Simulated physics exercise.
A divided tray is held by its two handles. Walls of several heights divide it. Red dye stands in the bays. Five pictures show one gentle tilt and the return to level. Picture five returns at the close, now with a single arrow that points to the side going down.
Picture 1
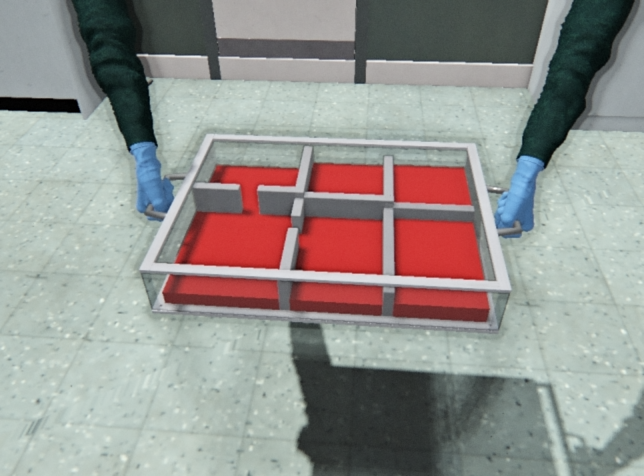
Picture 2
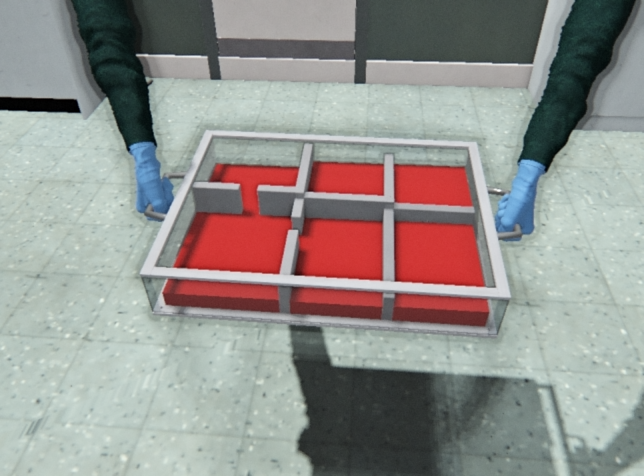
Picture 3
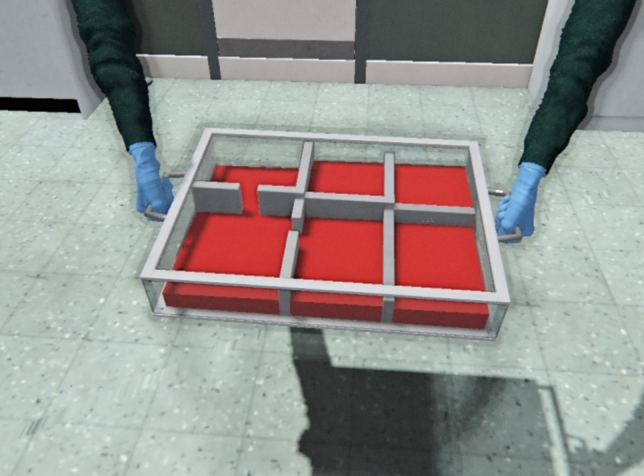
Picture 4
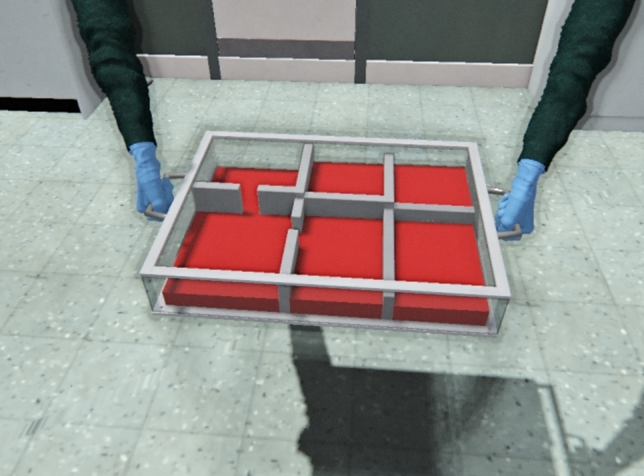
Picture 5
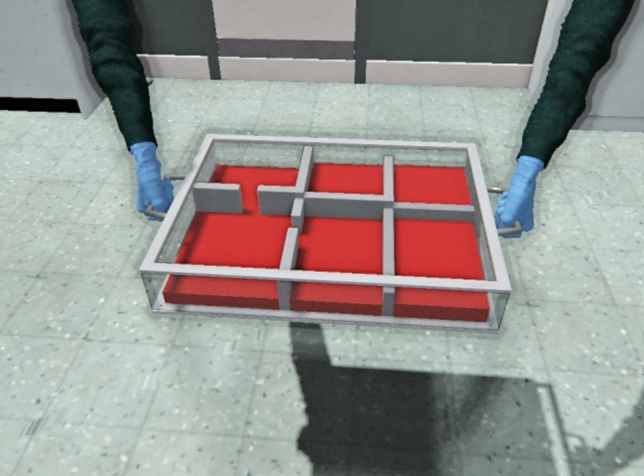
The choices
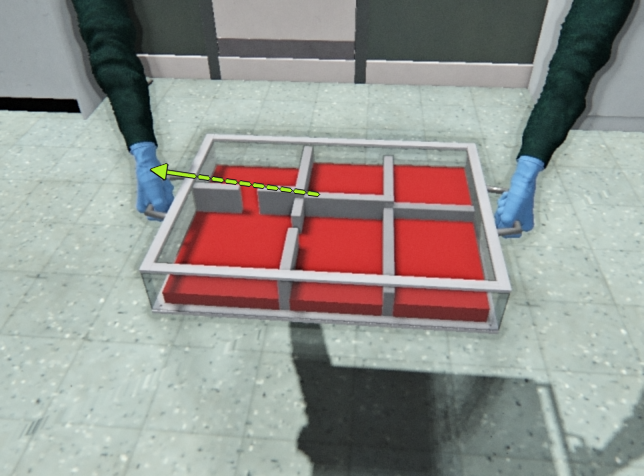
Two gloved hands tilt a divided tray of red dye slightly forward, then level it.
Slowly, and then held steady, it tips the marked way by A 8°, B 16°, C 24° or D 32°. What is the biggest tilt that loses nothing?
That is angle B.
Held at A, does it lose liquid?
No, that is safe.
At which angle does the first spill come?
C.
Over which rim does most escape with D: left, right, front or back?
The left rim.
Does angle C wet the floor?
Yes, that goes wrong.
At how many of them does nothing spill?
Two of the four.
The arrow ends at (156, 170).
For angle A, nothing spills; the front left bay holds the most.
For angle B, nothing spills; the front left bay holds the most.
For angle C, about 9 % goes over the rim.
For angle D, about 41 % goes over the rim.
